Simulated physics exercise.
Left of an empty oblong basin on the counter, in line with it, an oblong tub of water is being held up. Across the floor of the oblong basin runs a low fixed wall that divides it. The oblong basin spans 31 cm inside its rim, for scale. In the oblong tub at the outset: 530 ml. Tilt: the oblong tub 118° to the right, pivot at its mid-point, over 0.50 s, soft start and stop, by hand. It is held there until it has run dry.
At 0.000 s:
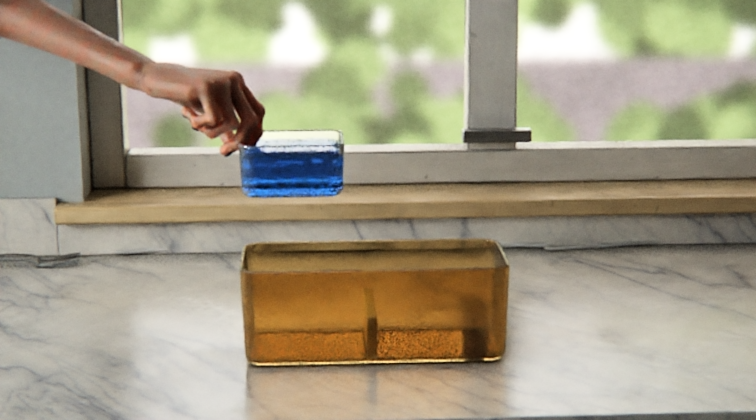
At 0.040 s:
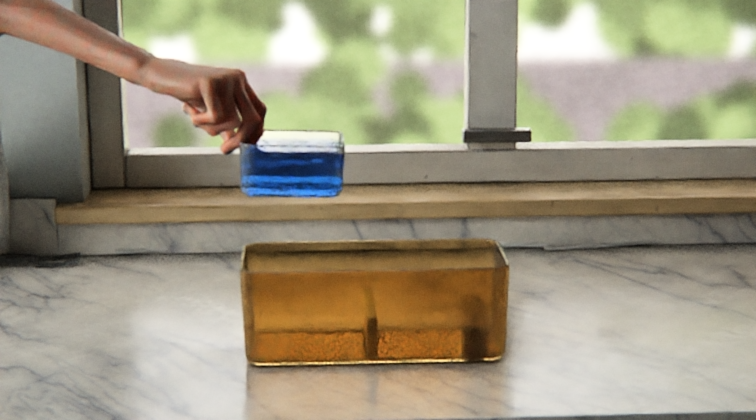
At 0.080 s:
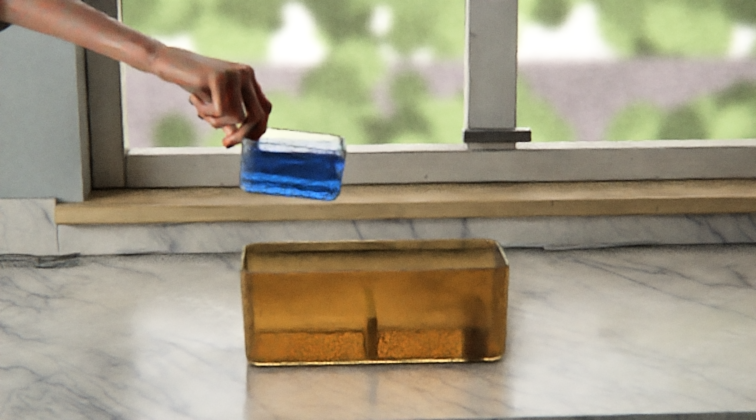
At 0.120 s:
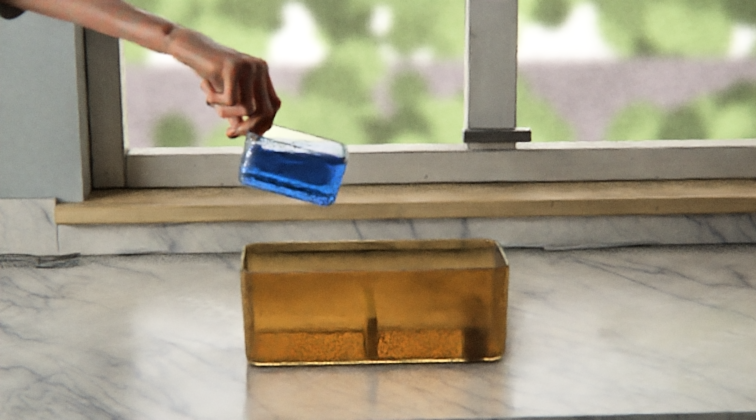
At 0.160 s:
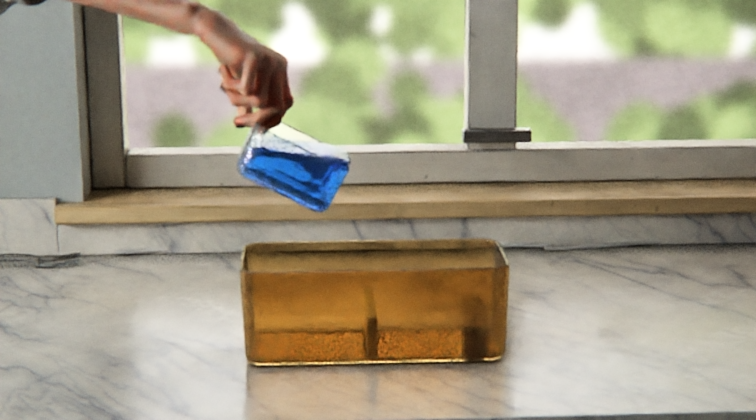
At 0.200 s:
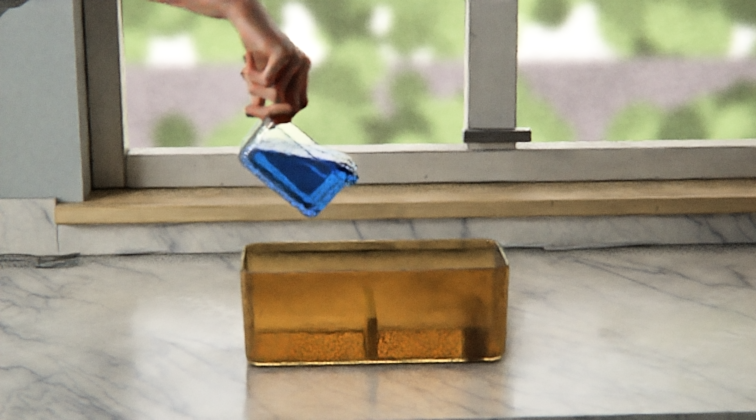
A hand holds a tub of blue water above an amber basin and tilts it rightward.
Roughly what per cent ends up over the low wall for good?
About 58 in every hundred.
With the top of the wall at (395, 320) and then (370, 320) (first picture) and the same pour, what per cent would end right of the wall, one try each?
I'd say 35 percent on the first go, 55 percent on the next.
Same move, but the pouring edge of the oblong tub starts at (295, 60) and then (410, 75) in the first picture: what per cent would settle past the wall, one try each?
Around 20 per cent first, around 85 per cent next.
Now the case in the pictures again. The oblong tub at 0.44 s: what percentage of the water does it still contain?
About 8 per cent.
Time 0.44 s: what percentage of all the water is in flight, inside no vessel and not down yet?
26 per cent.
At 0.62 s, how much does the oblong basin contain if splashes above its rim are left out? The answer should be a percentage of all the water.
Roughly 90 percent of it.
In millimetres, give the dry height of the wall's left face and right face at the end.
42 mm left, 38 mm right.
Then, 0.44 s in, the tilt is 114° and 8 per cent is still to pour, 15 is left of the wall and 51 right of it.
Then, 0.62 s in, the tilt is 118° and 0 per cent is still to pour, 34 is left of the wall and 57 right of it.
Then, 0.80 s in, the tilt is 118° and 0 per cent is still to pour, 39 is left of the wall and 57 right of it.
Then, 1.00 s in, the tilt is 118° and 0 per cent is still to pour, 40 is left of the wall and 58 right of it.
Finally, 40 per cent lies left of the wall, 58 right of it and 2 outside.
